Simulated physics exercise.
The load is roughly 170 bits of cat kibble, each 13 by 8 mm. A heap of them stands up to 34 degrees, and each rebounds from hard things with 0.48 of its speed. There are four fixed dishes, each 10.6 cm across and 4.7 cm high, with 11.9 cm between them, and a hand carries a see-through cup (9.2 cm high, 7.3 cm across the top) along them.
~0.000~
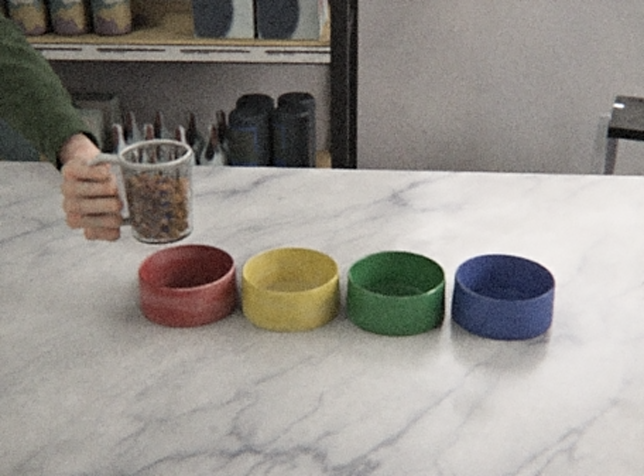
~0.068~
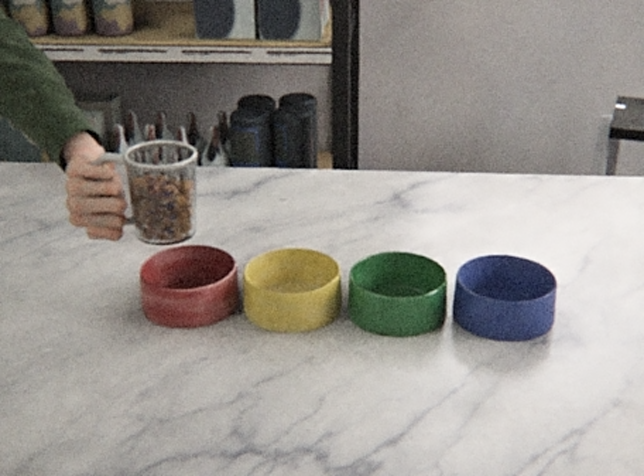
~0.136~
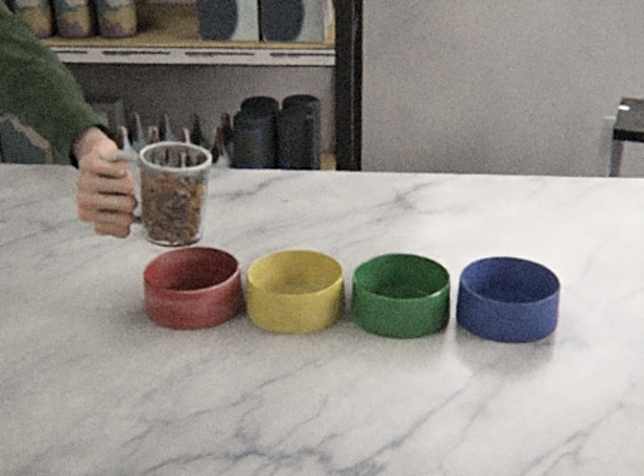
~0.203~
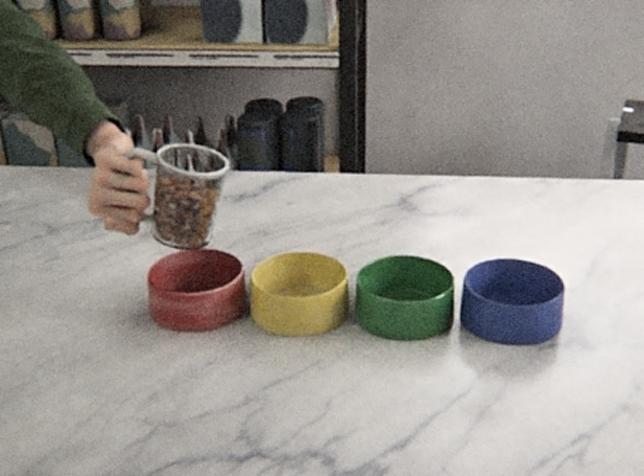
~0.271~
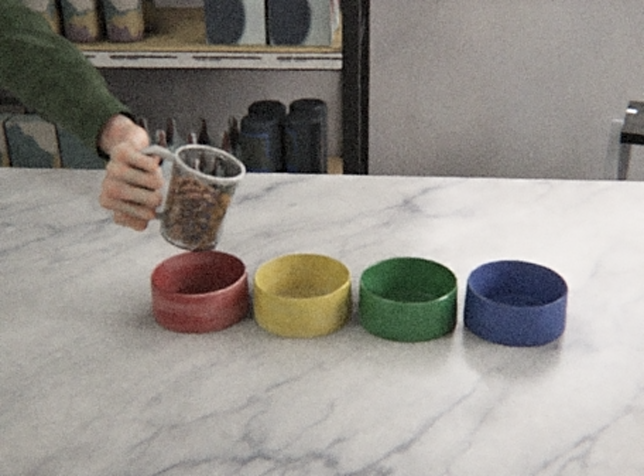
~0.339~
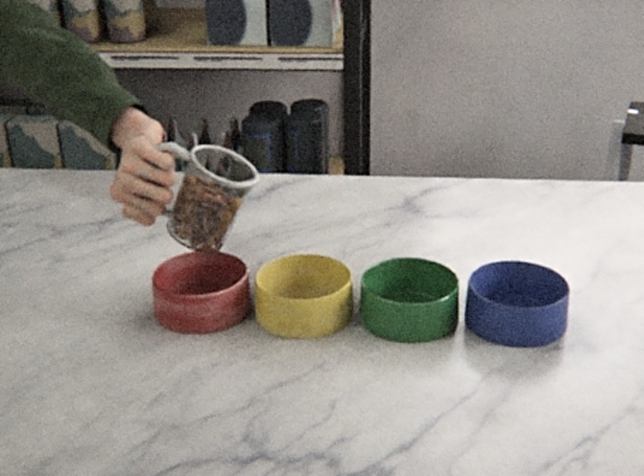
A clear cup of brown kibble moving slightly right and tilting rightward in a hand above red, yellow, green and blue dishes.
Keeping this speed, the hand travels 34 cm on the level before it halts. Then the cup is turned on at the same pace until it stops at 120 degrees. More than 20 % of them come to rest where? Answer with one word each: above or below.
Red dish below, blue dish below, green dish above, yellow dish below, counter below.
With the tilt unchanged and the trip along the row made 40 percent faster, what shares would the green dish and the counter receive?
Shares: Green 0, counter 10.
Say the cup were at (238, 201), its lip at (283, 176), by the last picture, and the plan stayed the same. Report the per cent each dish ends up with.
Red 0, blue 100, green 0, yellow 0.
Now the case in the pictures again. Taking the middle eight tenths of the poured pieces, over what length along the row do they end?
That stretch comes to around 7 cm.
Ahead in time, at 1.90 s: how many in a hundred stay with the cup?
I'd put it at roughly 0 per cent.
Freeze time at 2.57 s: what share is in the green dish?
Roughly 90 %.
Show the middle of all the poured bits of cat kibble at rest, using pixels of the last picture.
Approximately (428, 304) in the last view.
Then, at 1.28 s, tilt 111 degrees; cup holds 90 %, green 10 %.
Then, at 1.90 s, tilt 120 degrees; cup holds 0 %, green 90 %.
After 2.57 s, tilt 120 degrees; cup holds 0 %, green 90 %.
At rest (2.9 s), red 0 %, blue 0 %, green 90 %, yellow 0 %, counter 10 %.
